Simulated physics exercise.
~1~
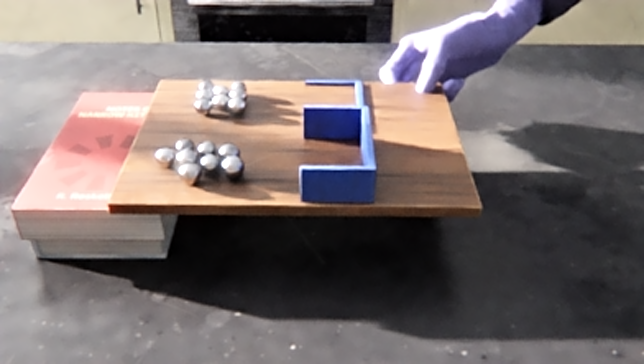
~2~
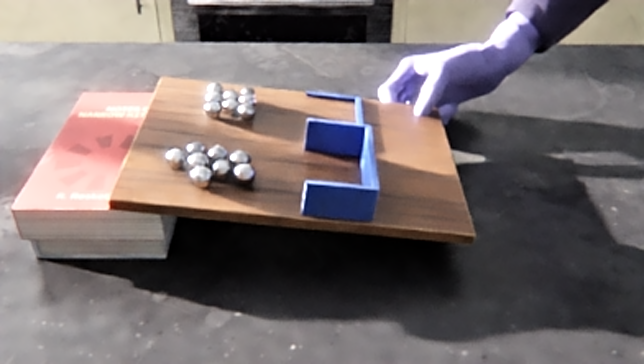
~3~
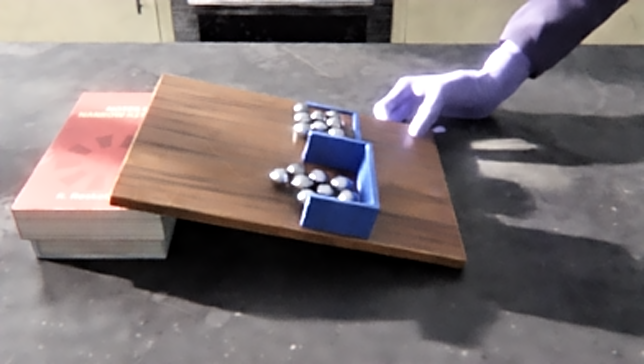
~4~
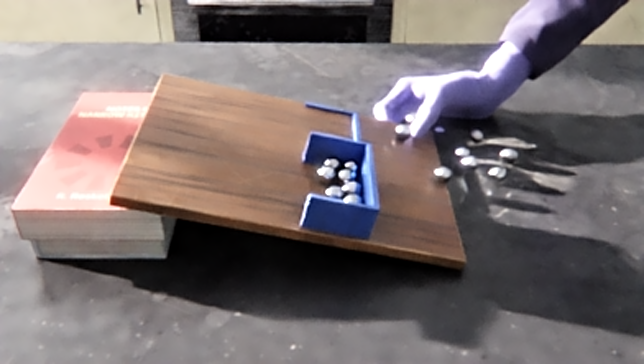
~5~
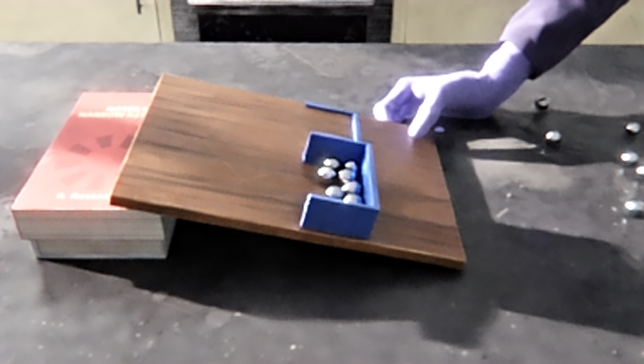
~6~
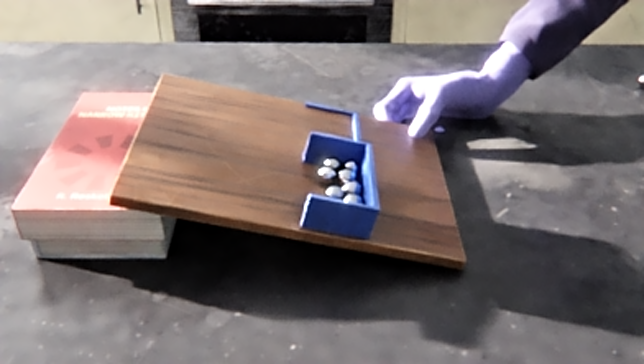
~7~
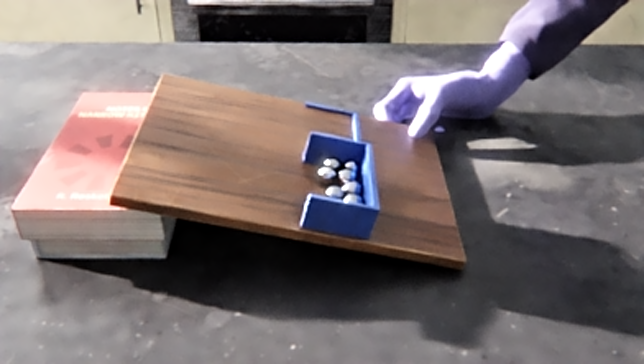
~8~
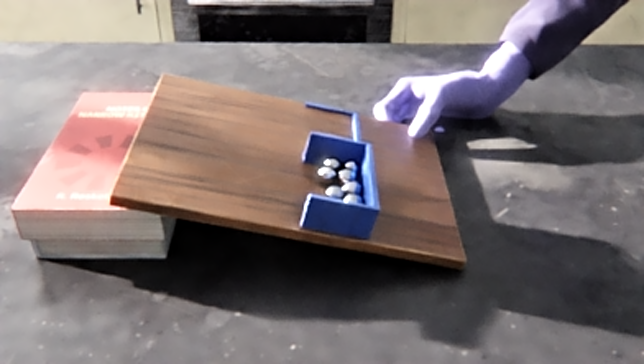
The clip opens on a wooden board held level, its left end on a red book and its right end held by a purple-gloved hand. Two groups of shiny metallic balls sit toward the left, with blue barriers farther right. The hand lowers the right end, and both groups travel down the slope to the barriers. The front group gathers behind its barrier, while the back group gets past its own and spills onto the dark counter. Those balls scatter rightward out of view, leaving the front group held on the tilted board.
